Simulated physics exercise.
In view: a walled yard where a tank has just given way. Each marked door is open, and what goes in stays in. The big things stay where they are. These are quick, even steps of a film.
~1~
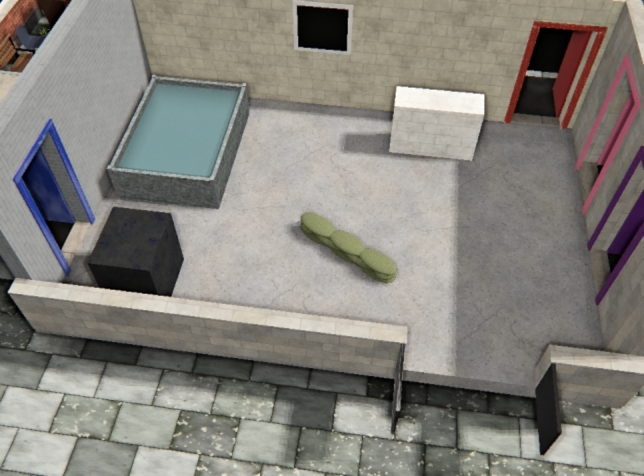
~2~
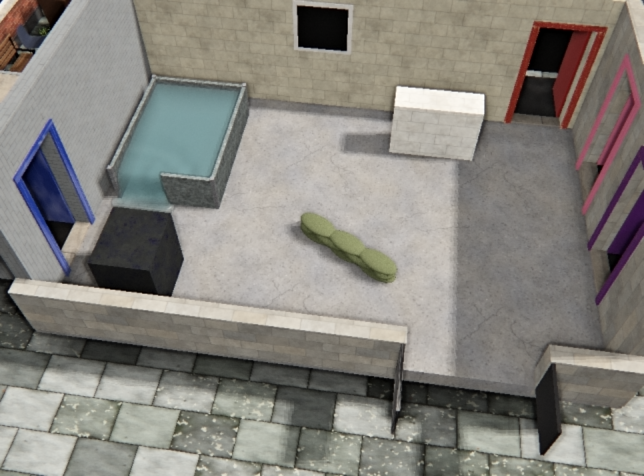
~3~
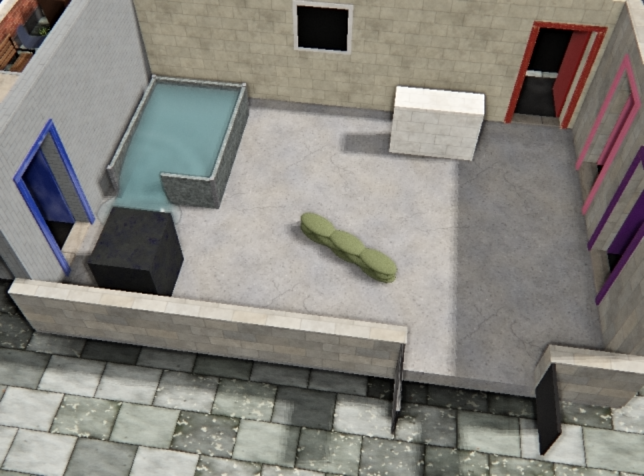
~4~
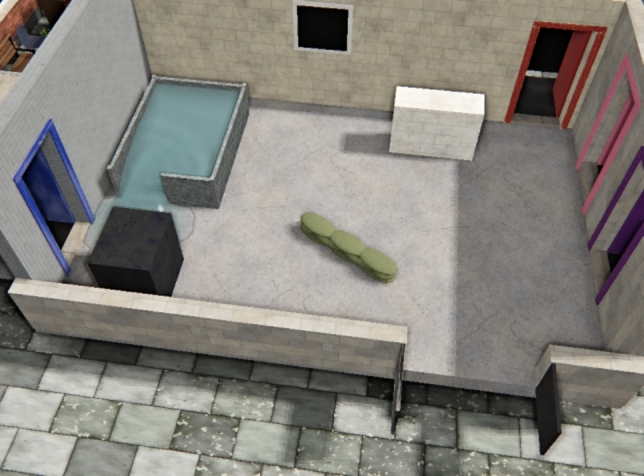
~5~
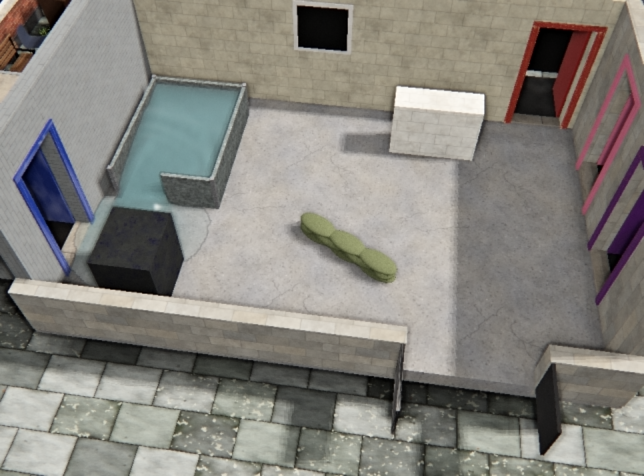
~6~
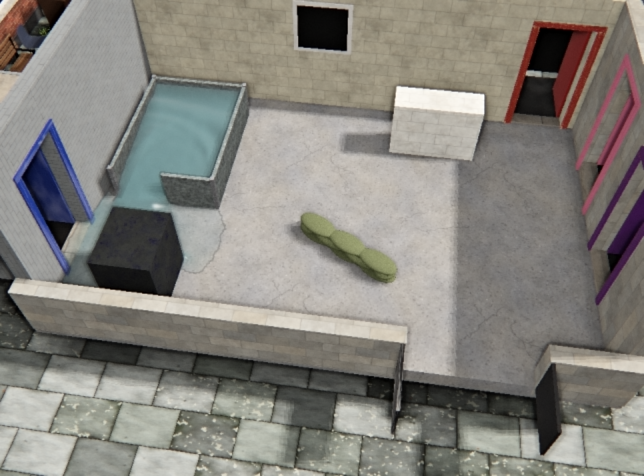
A walled yard held a raised stone water tank that was still at first, then its front left corner opened and water poured out, spreading across the floor around the black block near the blue door.
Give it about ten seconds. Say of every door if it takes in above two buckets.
One by one: The blue door lets in a lot; the pink door admits no more than that; the purple door admits no more than that; the red door admits no more than that.
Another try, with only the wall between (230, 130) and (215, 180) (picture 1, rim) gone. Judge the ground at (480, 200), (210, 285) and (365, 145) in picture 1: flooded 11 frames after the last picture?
In turn: Under water, not flooded, under water.
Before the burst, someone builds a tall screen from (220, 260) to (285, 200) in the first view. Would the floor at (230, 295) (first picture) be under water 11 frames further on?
Verdict: Covered.
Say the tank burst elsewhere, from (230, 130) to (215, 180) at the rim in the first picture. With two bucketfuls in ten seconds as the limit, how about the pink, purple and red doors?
In short: Pink door is under, purple door passes that mark, red door floods.
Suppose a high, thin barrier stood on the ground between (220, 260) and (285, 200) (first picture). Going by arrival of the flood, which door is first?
I say the blue-painted one.
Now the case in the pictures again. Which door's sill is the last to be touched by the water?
It is the door marked red.
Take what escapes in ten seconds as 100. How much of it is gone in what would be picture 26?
About 30 per cent.
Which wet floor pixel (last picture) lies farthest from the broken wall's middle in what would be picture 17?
Roughly at (341, 301).
A moment on, water covers 15 % of the floor; the blue door over two buckets in, the pink door not reached, the purple door not reached, the red door not reached.
Next, water covers 25 % of the floor; the blue door over two buckets in, the pink door not reached, the purple door not reached, the red door not reached.
Then, water covers 40 % of the floor; the blue door far over two buckets in, the pink door not reached, the purple door not reached, the red door not reached.
Later, water covers 55 % of the floor; the blue door far over two buckets in, the pink door not reached, the purple door wet at the sill, nothing in, the red door not reached.
In the end, water covers 85 % of the floor; the blue door far over two buckets in, the pink door wet at the sill, nothing in, the purple door wet at the sill, nothing in, the red door wet at the sill, nothing in.
